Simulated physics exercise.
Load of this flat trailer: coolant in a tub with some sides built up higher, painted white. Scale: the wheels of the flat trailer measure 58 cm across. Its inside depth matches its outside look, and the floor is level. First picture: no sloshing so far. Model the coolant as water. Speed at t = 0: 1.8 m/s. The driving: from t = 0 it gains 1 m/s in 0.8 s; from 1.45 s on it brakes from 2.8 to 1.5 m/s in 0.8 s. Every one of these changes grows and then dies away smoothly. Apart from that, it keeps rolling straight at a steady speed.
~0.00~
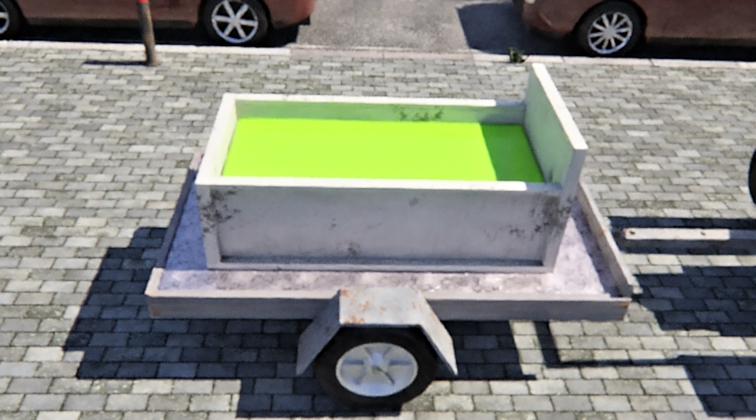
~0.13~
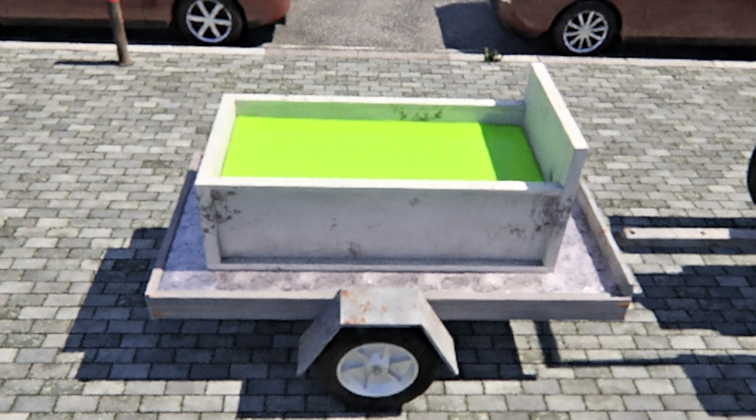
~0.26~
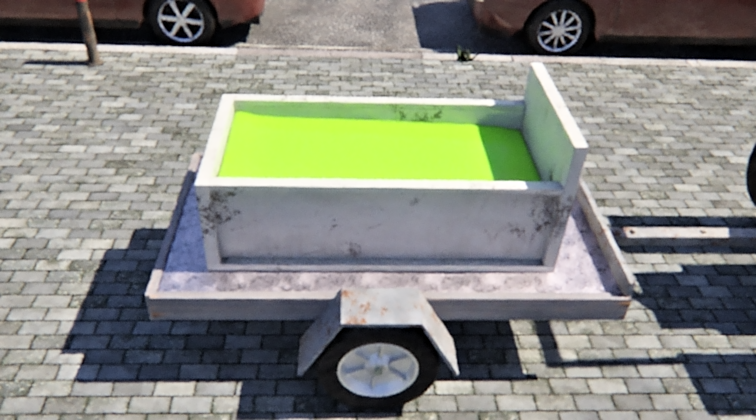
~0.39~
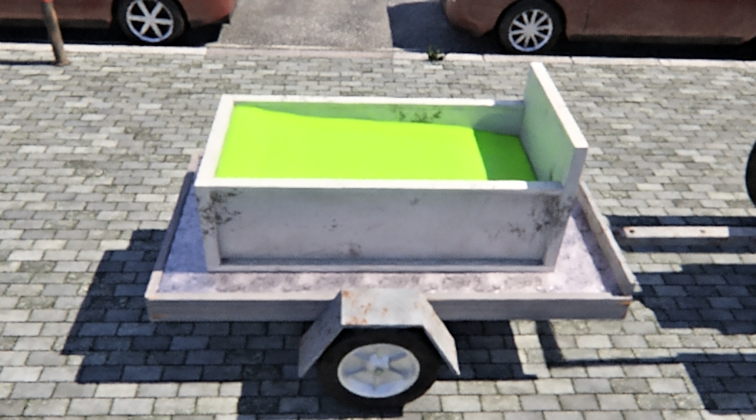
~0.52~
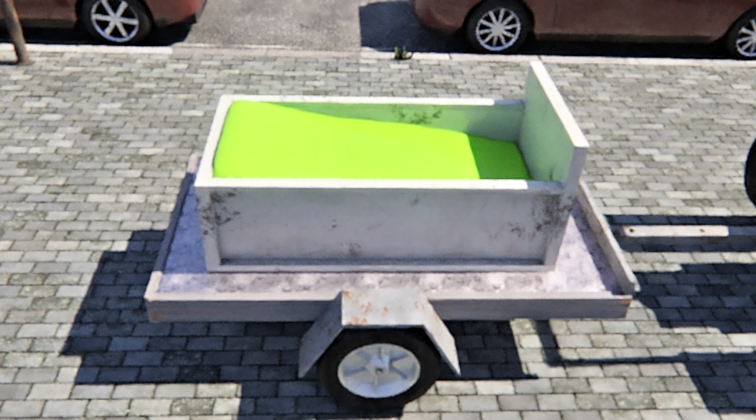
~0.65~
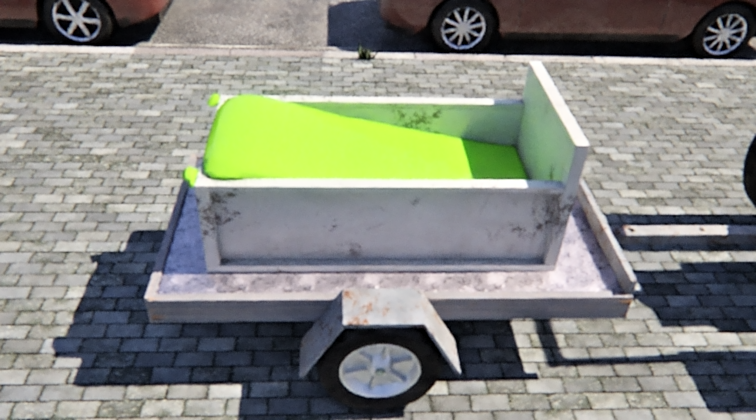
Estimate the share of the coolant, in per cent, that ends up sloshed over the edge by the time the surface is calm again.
I would say roughly 12 %.
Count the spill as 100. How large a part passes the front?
Close to 0 per cent goes that way.
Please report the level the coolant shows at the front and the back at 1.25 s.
I'd say some 30 centimetres in front and some 38 centimetres behind.
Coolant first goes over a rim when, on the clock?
I'd say close to 0.9 seconds.
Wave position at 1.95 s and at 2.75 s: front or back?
First time: Forward; second time: Rear.
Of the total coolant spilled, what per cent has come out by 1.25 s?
Close to 20 in a hundred.
Then, 1.25 s in, the surface is 30 cm up at the front and 38 cm at the back; 3 per cent is out, over the back.
Then, 1.95 s in, the surface is 56 cm up at the front and 13 cm at the back; 4 per cent is out, over the back and the far side.
Then, 2.75 s in, the surface is 32 cm up at the front and 48 cm at the back; 8 per cent is out, over the far side and the near side.
Then, 5.24 s in, 12 per cent is out, over the back and the far side, 50 of 404 litres.
